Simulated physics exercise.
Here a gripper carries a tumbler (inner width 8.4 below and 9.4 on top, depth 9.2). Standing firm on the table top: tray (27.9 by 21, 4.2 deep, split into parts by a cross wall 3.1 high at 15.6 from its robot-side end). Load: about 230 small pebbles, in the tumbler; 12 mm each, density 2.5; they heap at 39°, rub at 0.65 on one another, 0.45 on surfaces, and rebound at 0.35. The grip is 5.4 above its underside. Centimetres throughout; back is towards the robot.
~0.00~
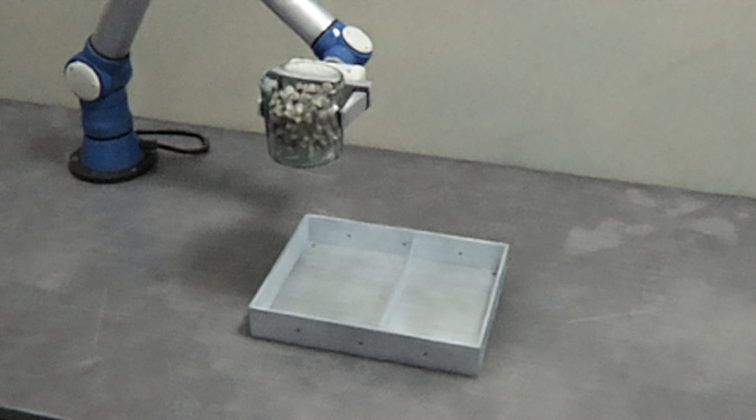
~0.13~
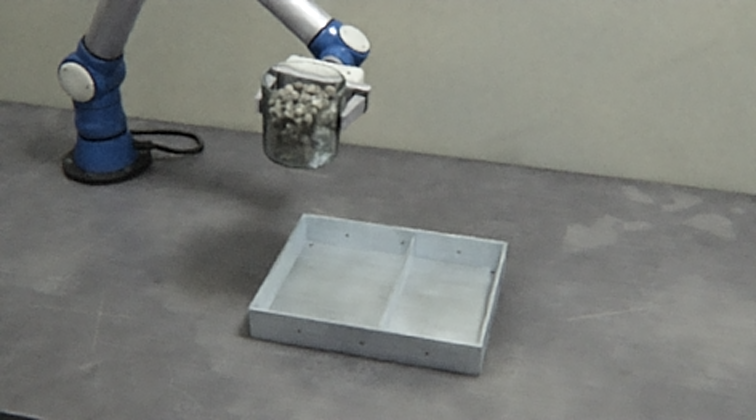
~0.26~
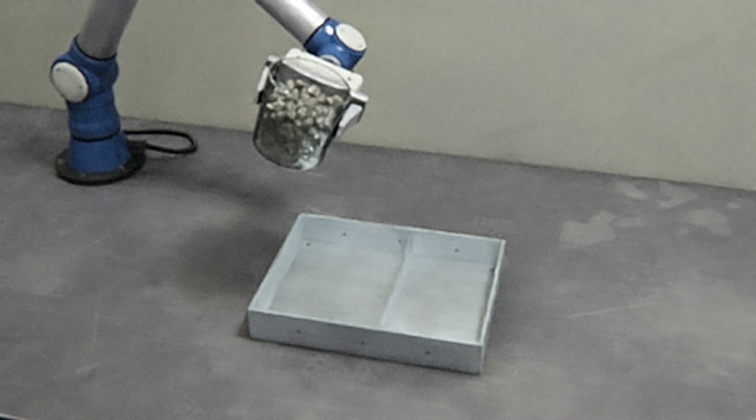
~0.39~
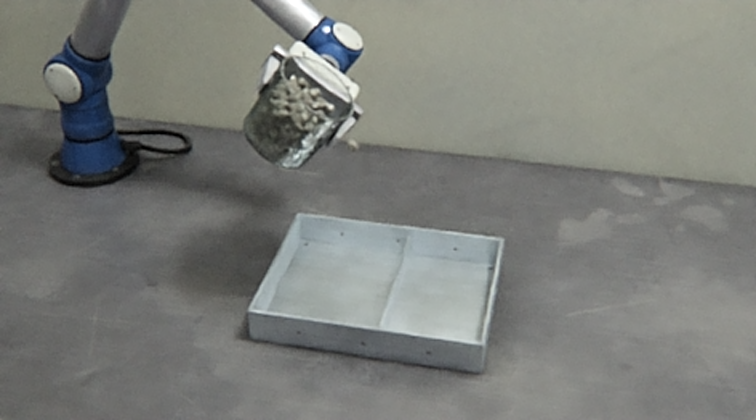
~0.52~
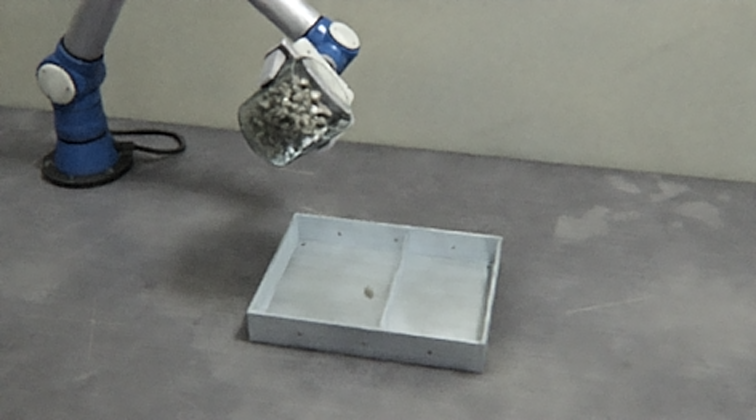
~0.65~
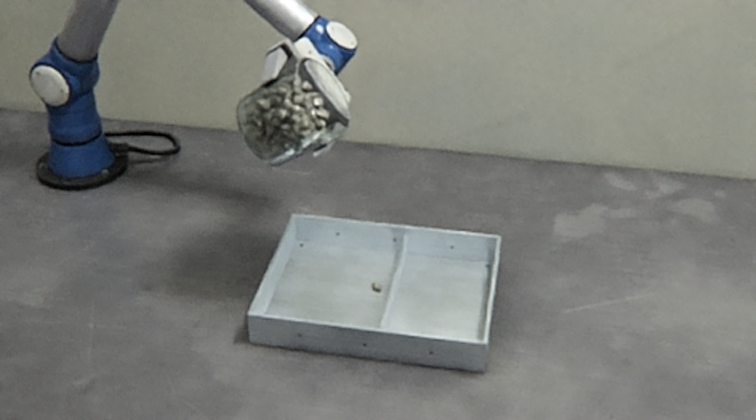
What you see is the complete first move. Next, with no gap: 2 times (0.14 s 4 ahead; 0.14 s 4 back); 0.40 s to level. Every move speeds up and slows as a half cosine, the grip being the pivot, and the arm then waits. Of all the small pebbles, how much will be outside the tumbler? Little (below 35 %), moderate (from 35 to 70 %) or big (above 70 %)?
Share outside the tumbler: Little (below 35 %).
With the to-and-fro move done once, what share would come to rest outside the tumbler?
Then about 5 per cent.
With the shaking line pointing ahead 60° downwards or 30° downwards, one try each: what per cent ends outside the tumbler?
Some 0 and 5 per cent.
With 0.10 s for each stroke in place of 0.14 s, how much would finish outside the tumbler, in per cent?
Then about 20 per cent.
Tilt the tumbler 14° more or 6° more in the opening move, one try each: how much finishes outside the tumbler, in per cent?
About 25 and 15 per cent.
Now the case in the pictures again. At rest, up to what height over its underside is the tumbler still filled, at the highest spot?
Some 9.5 cm.
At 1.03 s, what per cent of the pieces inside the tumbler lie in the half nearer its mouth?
About 40 per cent.
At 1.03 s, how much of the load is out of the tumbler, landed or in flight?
About 5 per cent by then.
After 1.03 s, tilted 55° forward, highest piece 29 above the table; 219 in the tumbler, 4 in the far-side part, 2 in the robot-side part, 7 in flight or on a rim.
After 1.42 s, tilted 26° forward, highest piece 29 above the table; 209 in the tumbler, 11 in the robot-side part, 11 in the far-side part, 1 in flight or on a rim.
After 1.81 s, level, highest piece 30 above the table; 209 in the tumbler, 12 in the robot-side part, 11 in the far-side part.
After 2.86 s, level, highest piece 30 above the table; 209 in the tumbler, 12 in the robot-side part, 11 in the far-side part.
At rest, 209 in the tumbler, 12 in the robot-side part, 11 in the far-side part. That is 10 % outside the tumbler.
